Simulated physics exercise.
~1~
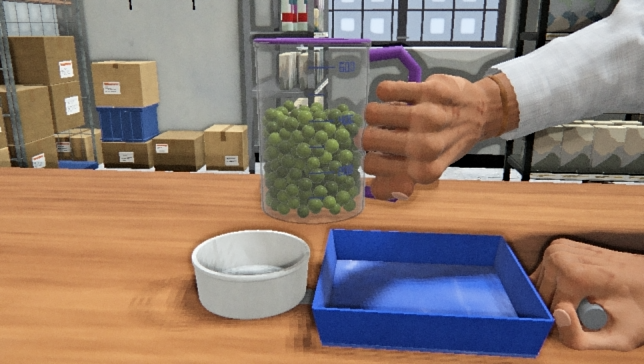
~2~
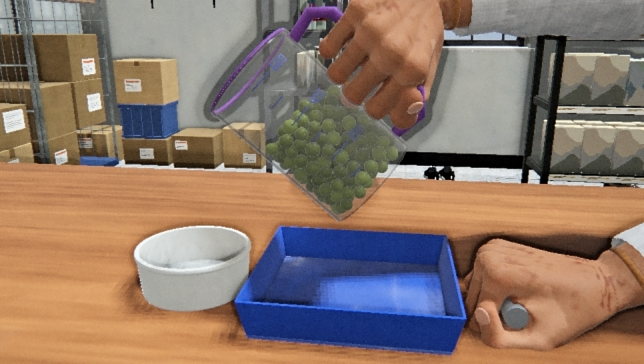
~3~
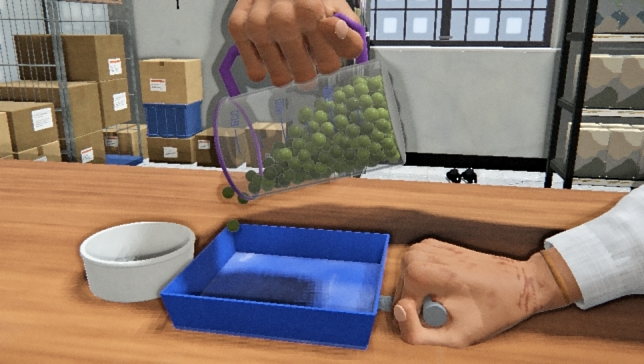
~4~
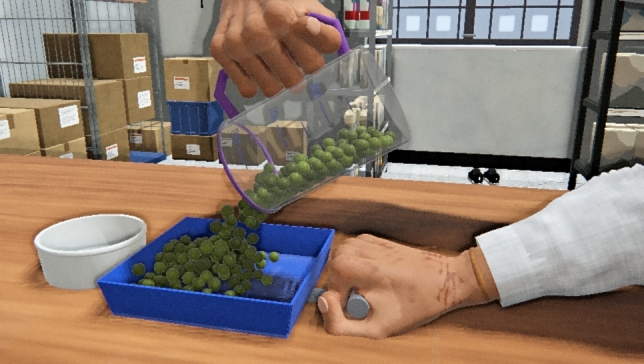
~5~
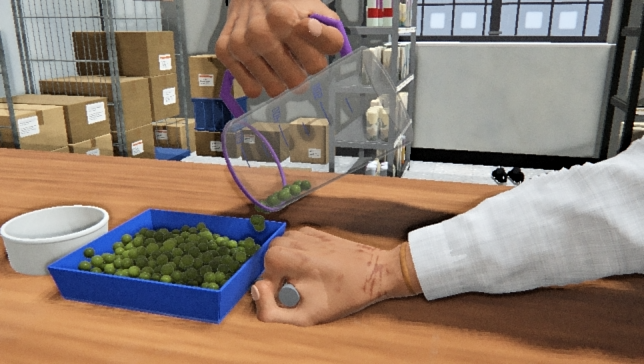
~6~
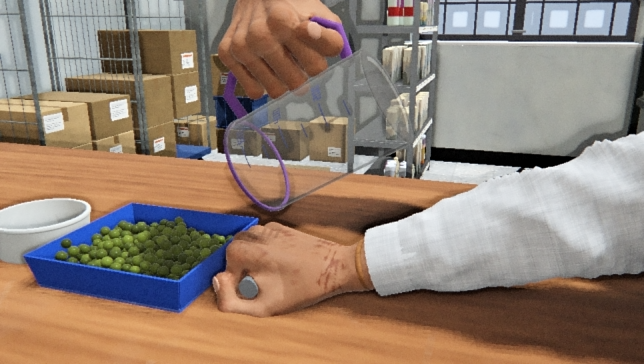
The clip shows a hand lifting a clear, purple-handled jug of small olives and tipping it over a wooden table, while another hand draws a joined white dish and blue tin leftward. The olives pour into the blue tin until the jug is empty, leaving the dish empty.
